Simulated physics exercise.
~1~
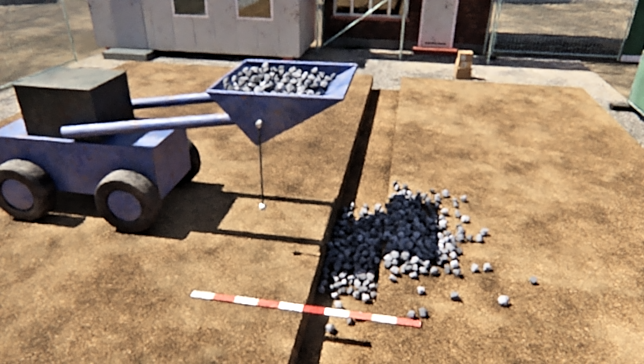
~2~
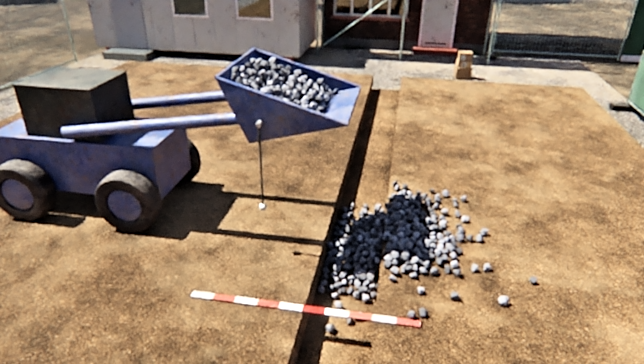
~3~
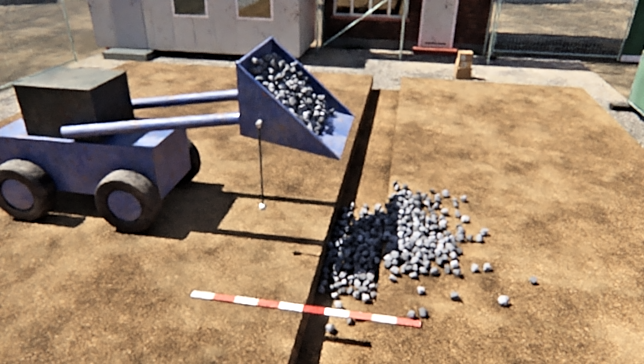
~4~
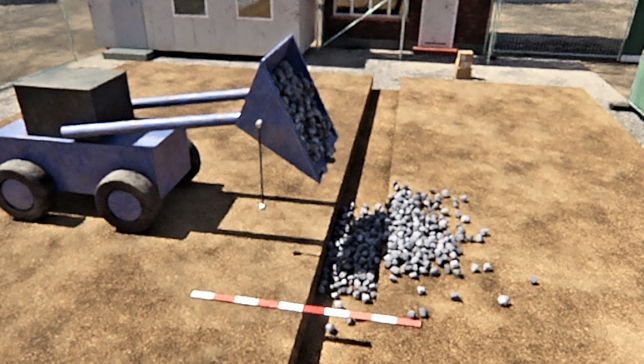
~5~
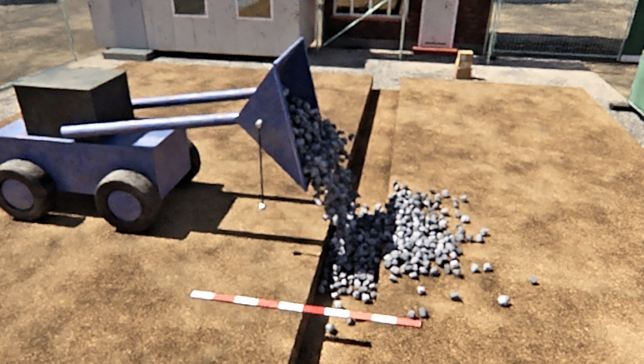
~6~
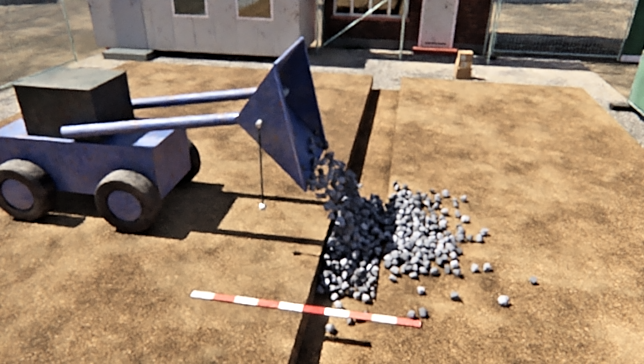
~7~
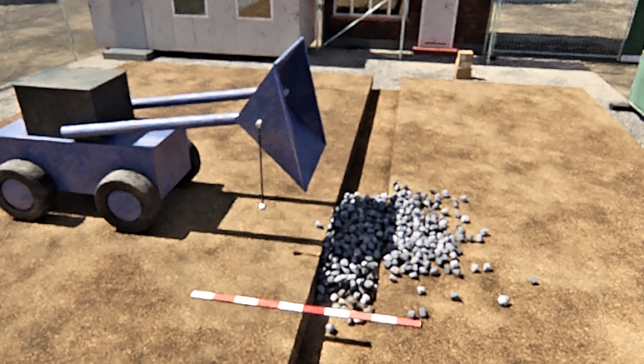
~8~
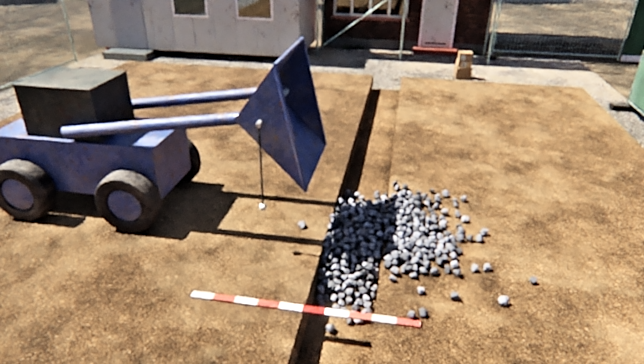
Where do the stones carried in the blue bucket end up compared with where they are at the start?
At the start they are heaped in the raised bucket, and by the end they lie lower and slightly to the right, almost all in the trench against the earlier pile.
